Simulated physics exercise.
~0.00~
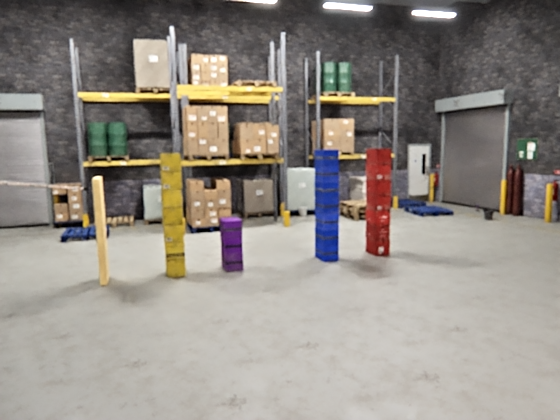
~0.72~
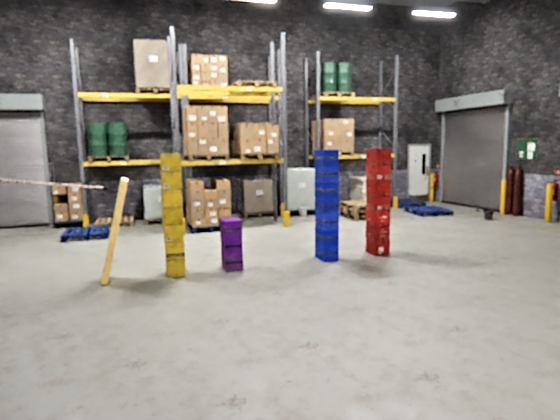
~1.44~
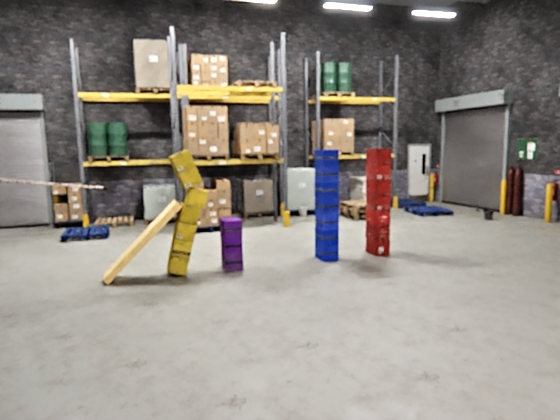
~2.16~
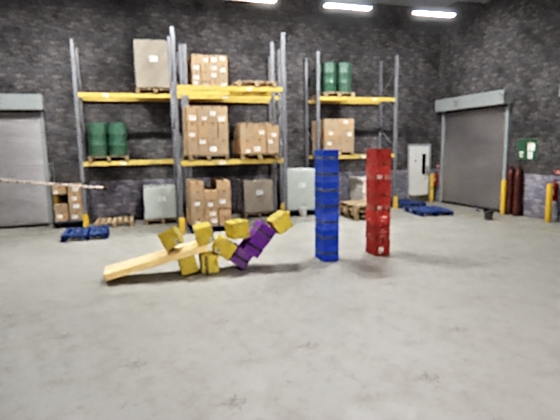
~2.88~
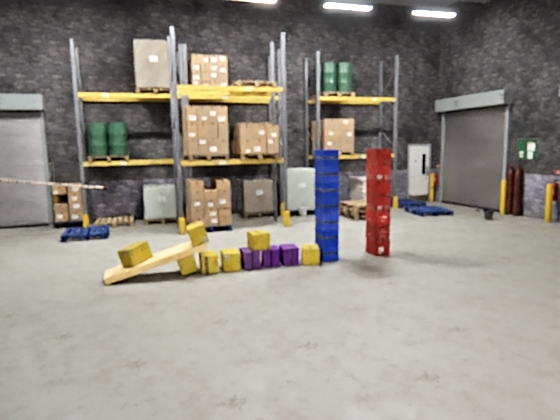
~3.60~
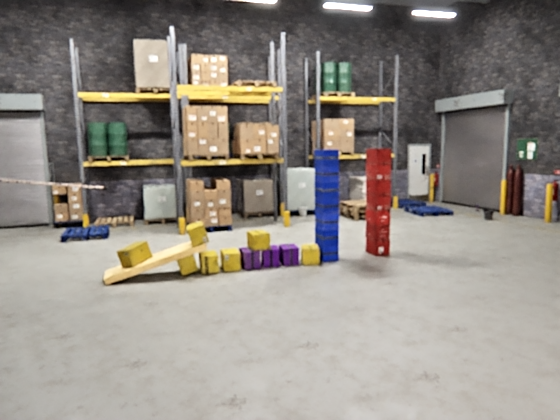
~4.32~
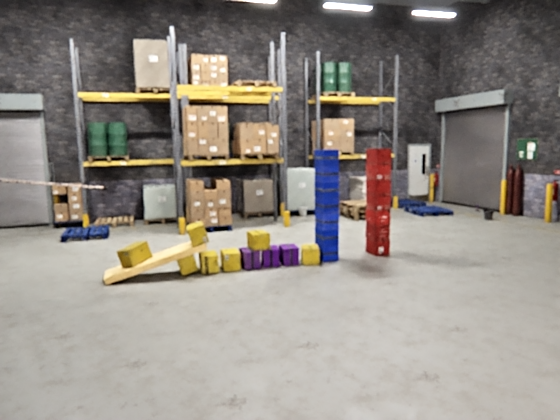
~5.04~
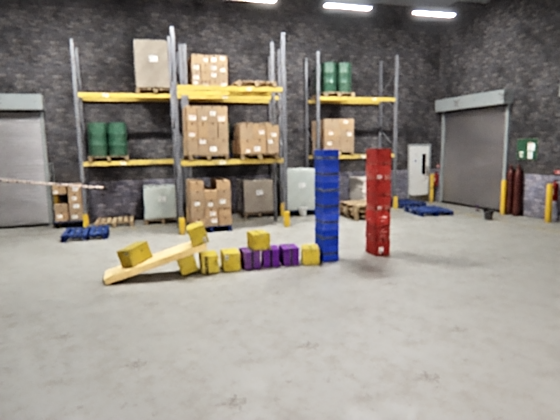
In the video, a wooden board tips right into a tall yellow stack of cartons in a warehouse, and the stack topples onto a short purple one, knocking it over too. The yellow and purple cartons end up scattered on the floor, while the blue and red stacks remain standing.
